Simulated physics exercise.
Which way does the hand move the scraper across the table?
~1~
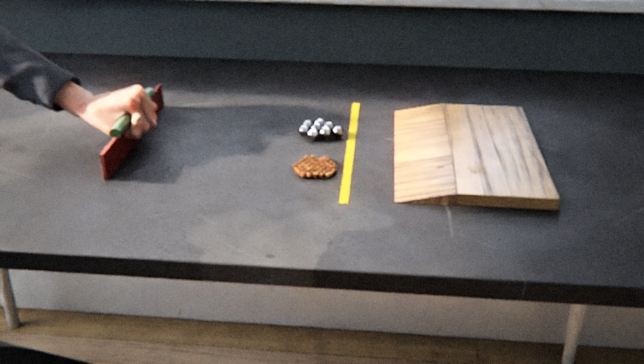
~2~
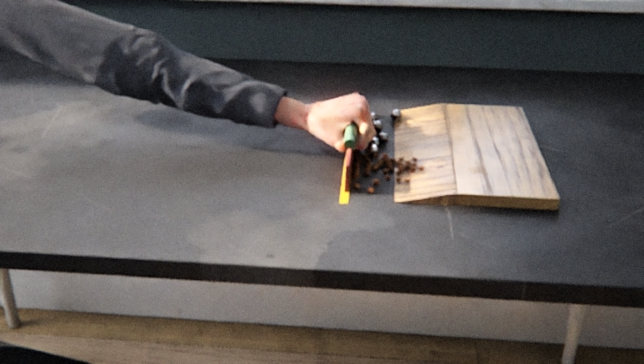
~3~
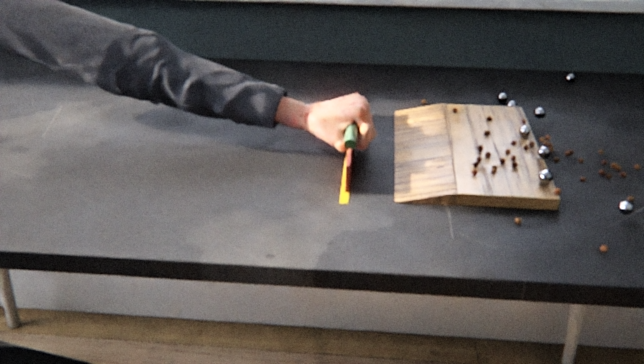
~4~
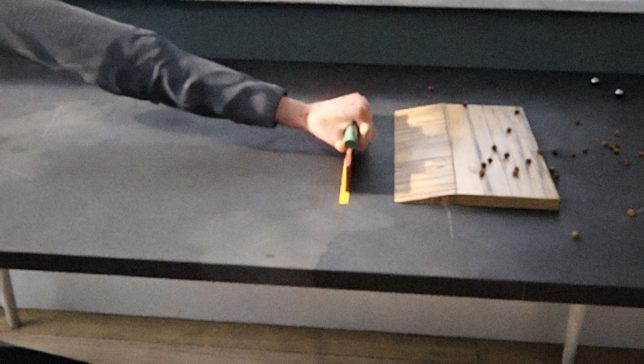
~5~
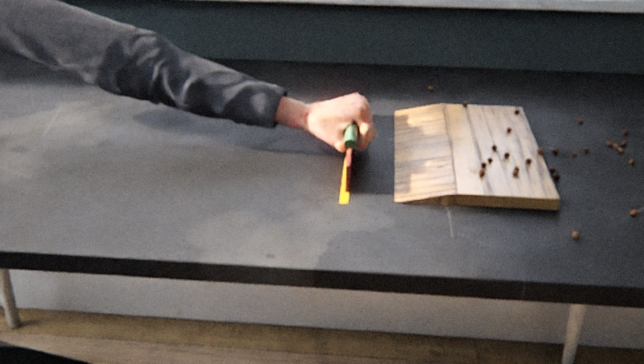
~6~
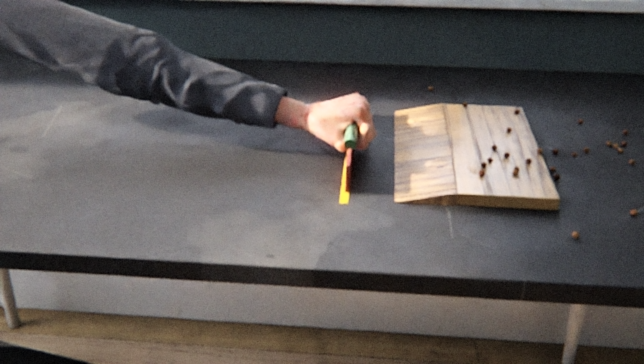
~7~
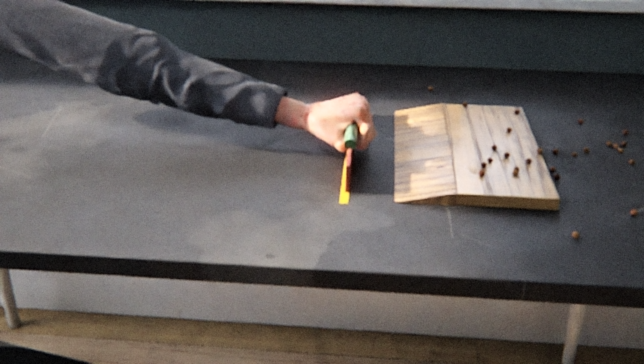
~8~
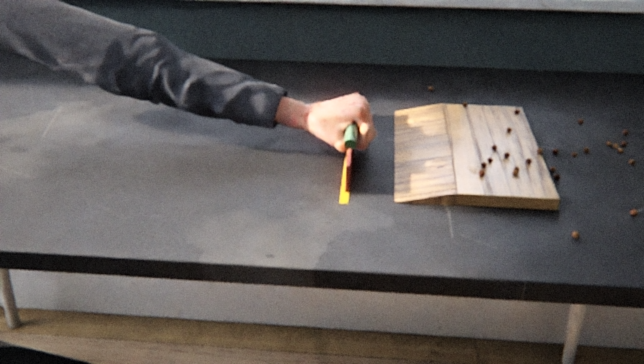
The hand moves the scraper to the right, towards the wooden ramp.
